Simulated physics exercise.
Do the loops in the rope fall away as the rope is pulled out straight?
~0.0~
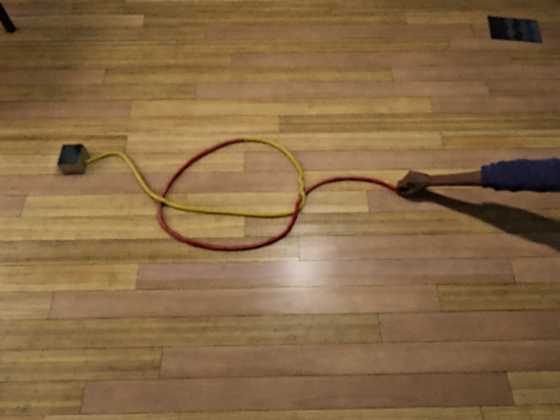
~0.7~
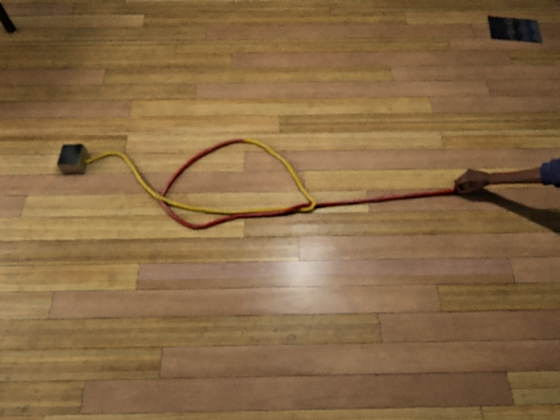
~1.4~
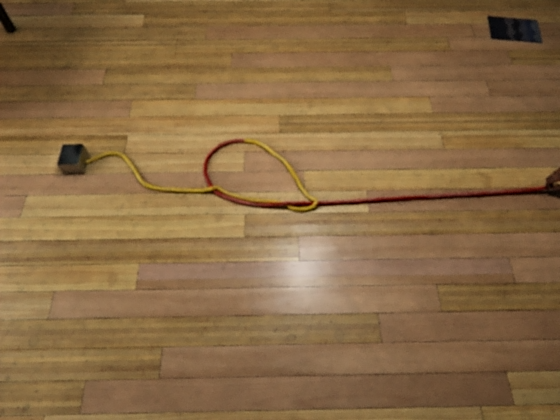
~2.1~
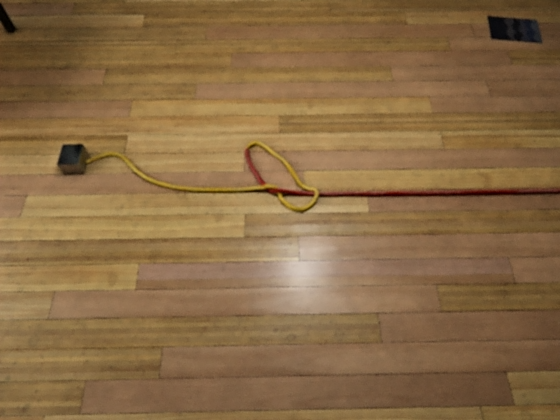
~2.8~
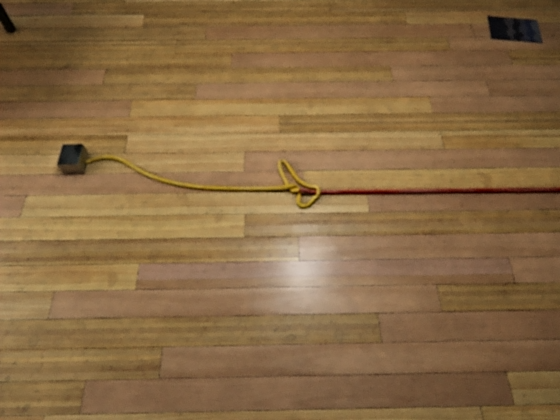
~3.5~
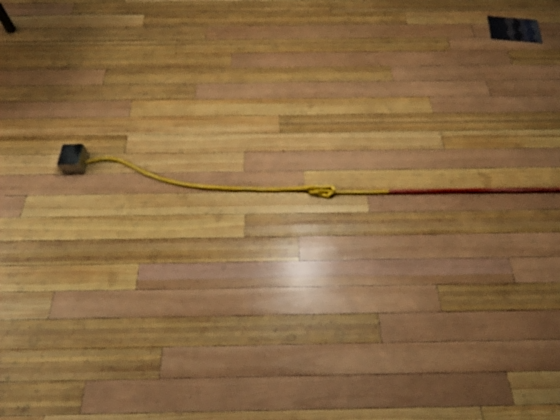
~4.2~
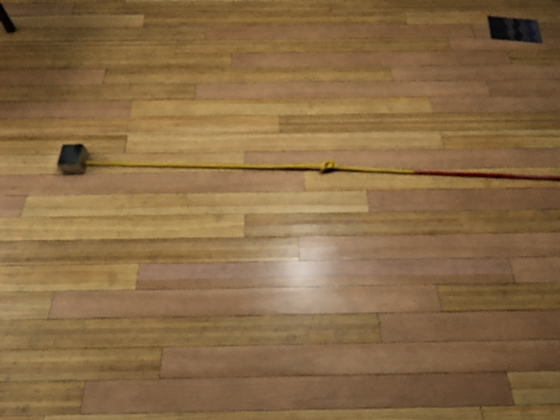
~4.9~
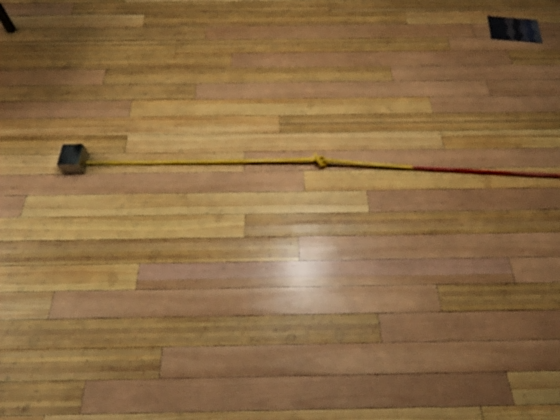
No, the loops shrink and lock into a small knot that stays in the yellow part of the rope.
Red and yellow rope looped on a wooden floor, pulled right by a hand, its loops shrinking and tightening into a small knot.
